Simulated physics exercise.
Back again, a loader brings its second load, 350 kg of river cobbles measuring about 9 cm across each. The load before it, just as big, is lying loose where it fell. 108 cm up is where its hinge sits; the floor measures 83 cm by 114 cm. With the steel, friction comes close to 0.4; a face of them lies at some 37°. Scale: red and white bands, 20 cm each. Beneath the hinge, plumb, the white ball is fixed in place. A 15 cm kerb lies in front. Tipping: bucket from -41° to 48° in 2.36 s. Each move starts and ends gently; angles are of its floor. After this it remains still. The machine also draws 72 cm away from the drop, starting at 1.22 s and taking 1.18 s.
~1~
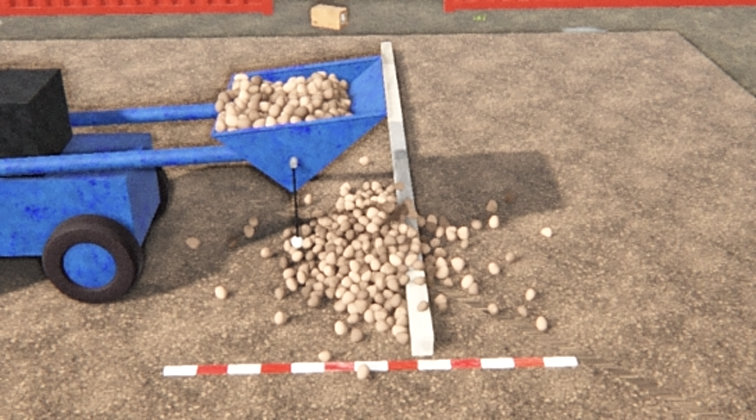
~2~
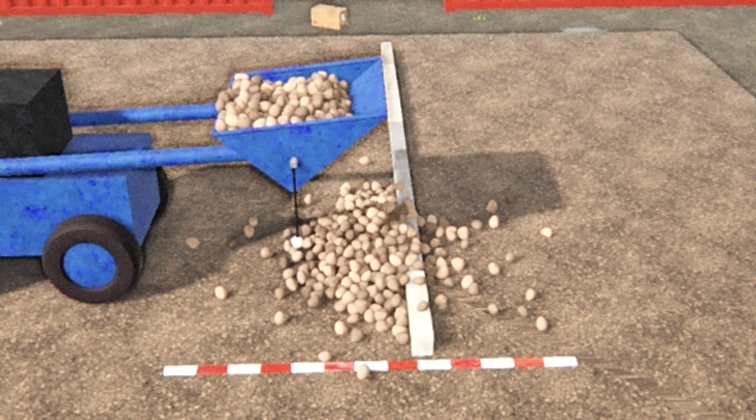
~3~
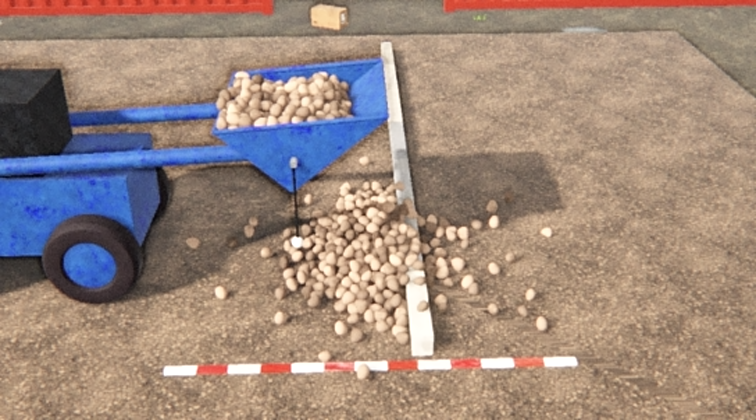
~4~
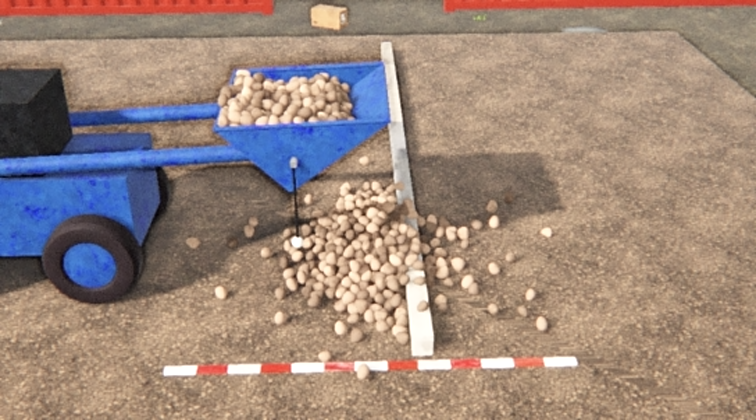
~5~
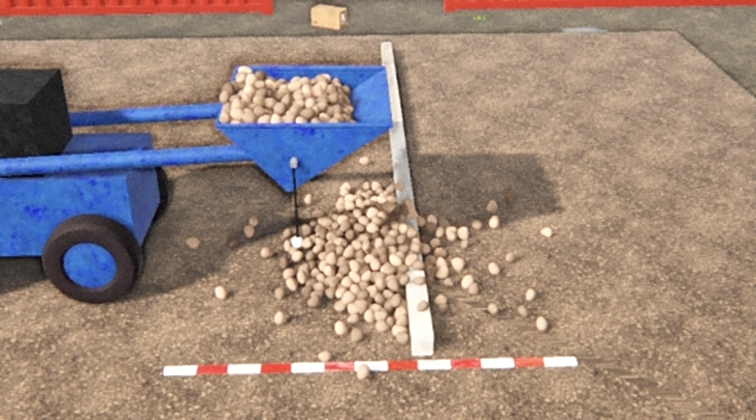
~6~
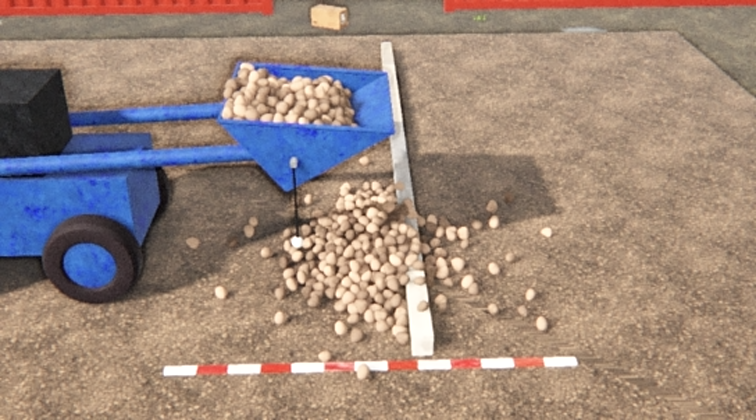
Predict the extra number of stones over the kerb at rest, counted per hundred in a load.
About 3 more per hundred stones.
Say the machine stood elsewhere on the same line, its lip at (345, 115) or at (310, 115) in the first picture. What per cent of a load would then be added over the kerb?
Some 0 percent first and 0 percent second.
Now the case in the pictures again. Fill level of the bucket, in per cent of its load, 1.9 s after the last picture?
Held: Around 0 % of the load.
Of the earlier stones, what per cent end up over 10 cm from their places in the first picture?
Roughly 5 % of them.
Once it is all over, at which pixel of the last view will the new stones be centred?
The middle lies near (325, 244) in the last picture.
Then, 1.2 s after the last picture the floor is at 34°; in per cent of one load, 60 in the bucket, 131 on this side of the kerb, 9 over the kerb; the foremost stones are at (518, 252).
Then, 1.9 s after the last picture the floor is at 48°; in per cent of one load, 0 in the bucket, 189 on this side of the kerb, 12 over the kerb; the foremost stones are at (518, 252).
Then, 2.3 s after the last picture the floor is at 48°; in per cent of one load, 0 in the bucket, 188 on this side of the kerb, 12 over the kerb; the foremost stones are at (519, 252).
Then, 4.9 s after the last picture the floor is at 48°; in per cent of one load, 0 in the bucket, 188 on this side of the kerb, 12 over the kerb; the foremost stones are at (519, 252). Net gain over the kerb, 3.
